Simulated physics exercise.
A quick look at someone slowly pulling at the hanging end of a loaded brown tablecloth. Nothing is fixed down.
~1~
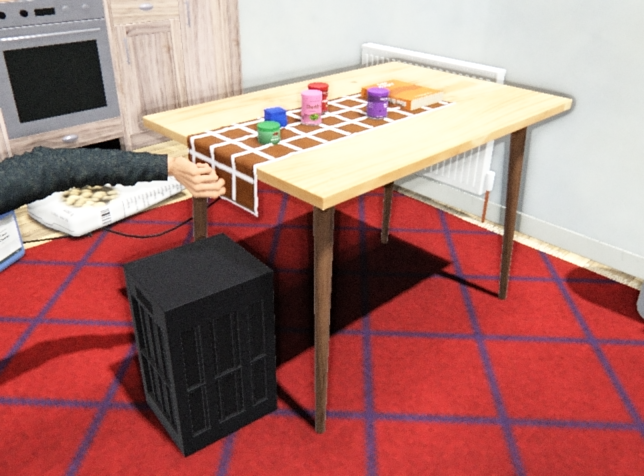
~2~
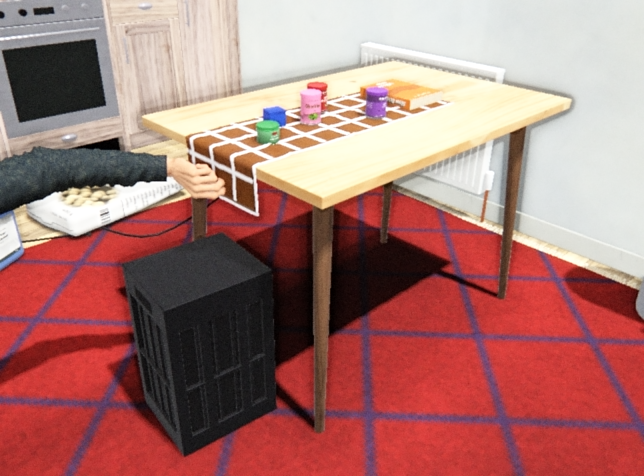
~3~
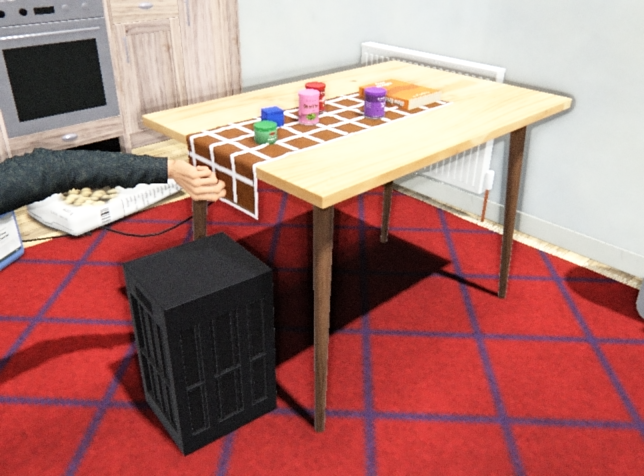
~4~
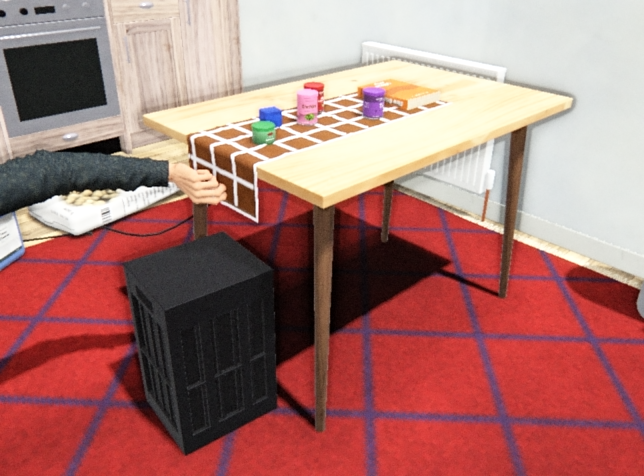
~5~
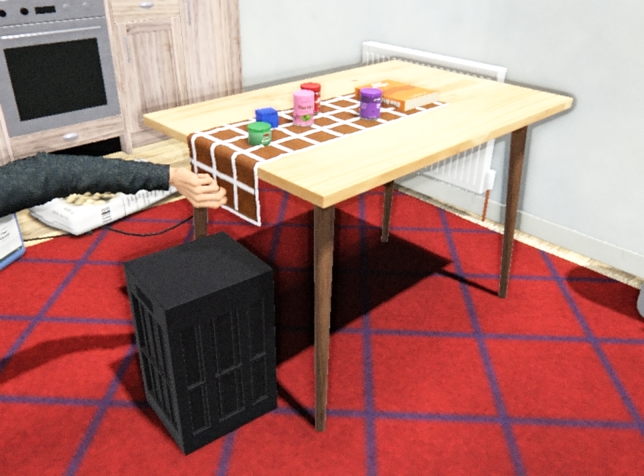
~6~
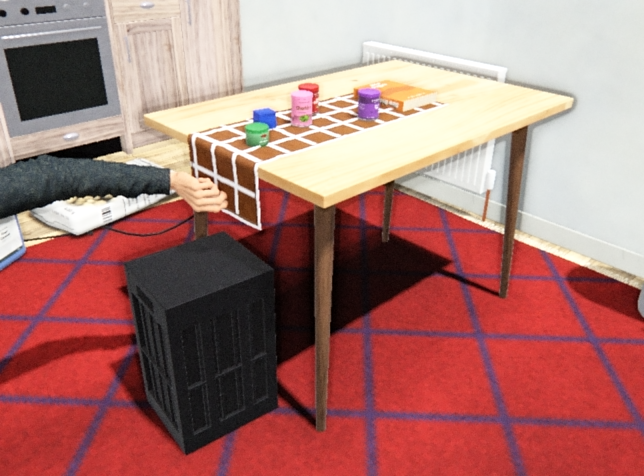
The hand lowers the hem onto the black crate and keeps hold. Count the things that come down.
The table loses one.
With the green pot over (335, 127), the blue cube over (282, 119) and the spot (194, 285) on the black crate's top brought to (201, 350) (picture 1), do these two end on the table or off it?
The green pot falls; the blue cube goes over.
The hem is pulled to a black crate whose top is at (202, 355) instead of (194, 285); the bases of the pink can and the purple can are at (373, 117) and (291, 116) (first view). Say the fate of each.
The pink can does not fall, the purple can tumbles off.
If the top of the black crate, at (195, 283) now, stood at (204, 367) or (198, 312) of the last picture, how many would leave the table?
Over the edge go 4 and 2.
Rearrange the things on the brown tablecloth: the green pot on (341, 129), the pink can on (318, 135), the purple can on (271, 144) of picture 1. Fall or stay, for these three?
The green pot keeps its place on top, the pink can remains up, the purple can falls.
Soon after, hem near (225, 232); all still up.
After that, hem on the crate; green pot gone.
In the end, hem on the crate; green pot gone. The count of fallen things is one.
